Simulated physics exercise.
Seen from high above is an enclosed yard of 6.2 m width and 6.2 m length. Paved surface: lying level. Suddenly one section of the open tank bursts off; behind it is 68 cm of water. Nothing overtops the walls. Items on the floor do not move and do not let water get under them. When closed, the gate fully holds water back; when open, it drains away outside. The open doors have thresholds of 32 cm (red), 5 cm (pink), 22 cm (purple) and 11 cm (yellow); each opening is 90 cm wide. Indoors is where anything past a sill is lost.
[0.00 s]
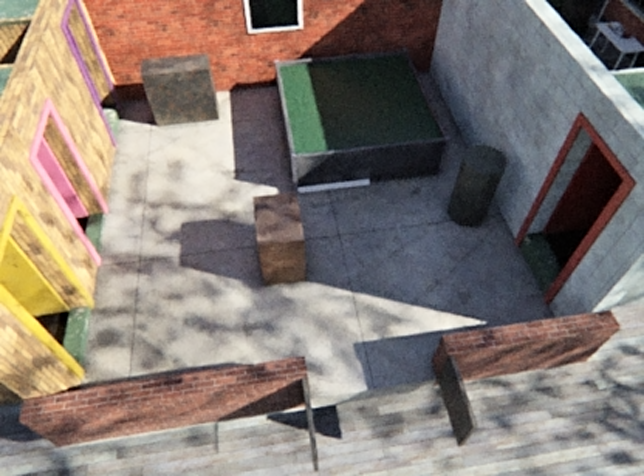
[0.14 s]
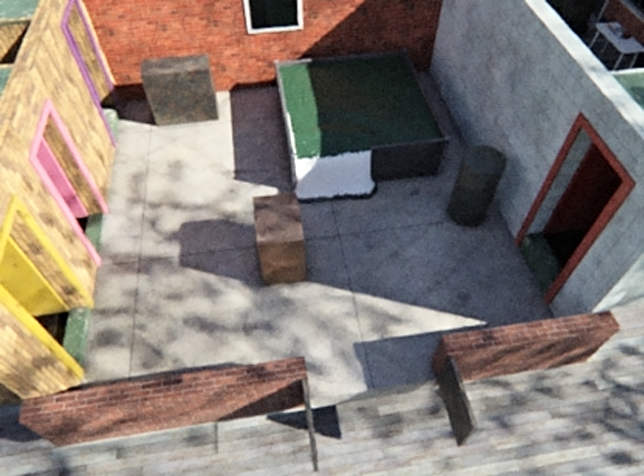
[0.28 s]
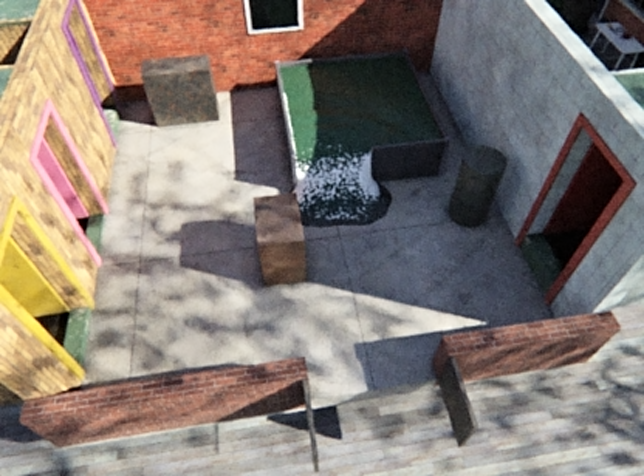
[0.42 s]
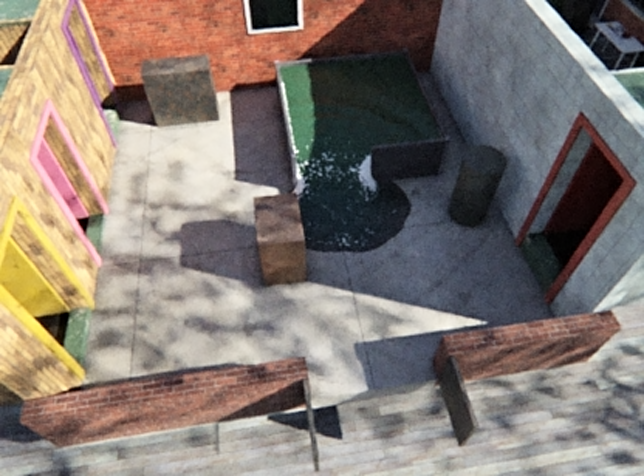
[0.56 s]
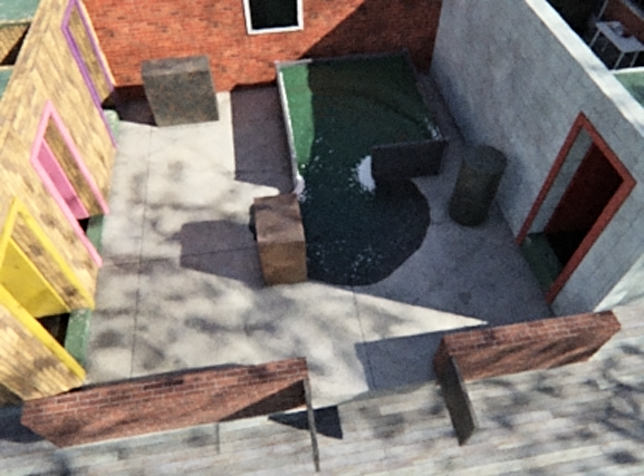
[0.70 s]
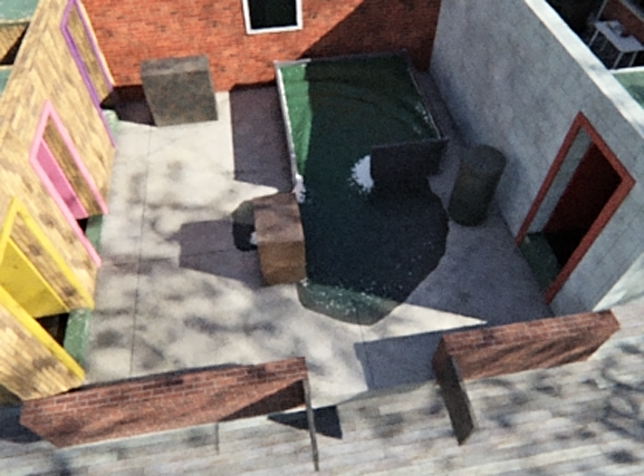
In a walled yard seen from above, part of the front side of an open tank of dark green water gives way, and water pours out in white froth, spreading across the paving toward the viewer and around a brown block.
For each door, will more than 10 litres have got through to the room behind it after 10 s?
The red door: No, not more than 10 litres; the pink door: Yes, more than 10 litres; the purple door: No, not more than 10 litres; the yellow door: No, not more than 10 litres.
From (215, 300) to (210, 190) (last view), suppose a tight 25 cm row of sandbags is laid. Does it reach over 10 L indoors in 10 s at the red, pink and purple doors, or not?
Checking the limit, red is fine, pink is fine, purple is fine.
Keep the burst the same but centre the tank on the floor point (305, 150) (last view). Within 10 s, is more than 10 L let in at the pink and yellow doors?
Then: Pink over, yellow past it.
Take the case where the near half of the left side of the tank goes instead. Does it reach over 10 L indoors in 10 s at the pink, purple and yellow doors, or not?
For pink, too much; for purple, too much; for yellow, too much.
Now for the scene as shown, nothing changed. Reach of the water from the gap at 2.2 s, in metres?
I'd say close to 4.4 m.
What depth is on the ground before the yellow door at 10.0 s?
I'd put it at around 4.5 cm deep.
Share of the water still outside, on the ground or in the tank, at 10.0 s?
Roughly 56 per cent is still there.
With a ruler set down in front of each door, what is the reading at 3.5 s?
Door by door in cm, red shows 11, pink shows 11, purple shows 2, yellow shows 9.
After 1.4 s water covers 30 % of the floor and is deepest (39 cm) near (319, 196); red door not reached, pink door not reached, purple door not reached, yellow door not reached.
After 2.2 s water covers 50 % of the floor and is deepest (34 cm) near (330, 195); red door 4 cm at the sill, 0 L in, pink door 9 cm at the sill, 2 L in, purple door not reached, yellow door not reached.
After 3.5 s water covers 60 % of the floor and is deepest (25 cm) near (559, 340); red door 11 cm at the sill, 0 L in, pink door 11 cm at the sill, 46 L in, purple door 2 cm at the sill, 0 L in, yellow door 9 cm at the sill, 0 L in.
After 6.0 s water covers 80 % of the floor and is deepest (17 cm) near (440, 359); red door 10 cm at the sill, 0 L in, pink door 9 cm at the sill, 72 L in, purple door 2 cm at the sill, 0 L in, yellow door 7 cm at the sill, 1 L in.
After 10.0 s water covers 95 % of the floor and is deepest (11 cm) near (292, 234); red door 4 cm at the sill, 0 L in, pink door 4 cm at the sill, 96 L in, purple door 7 cm at the sill, 0 L in, yellow door 5 cm at the sill, 1 L in.
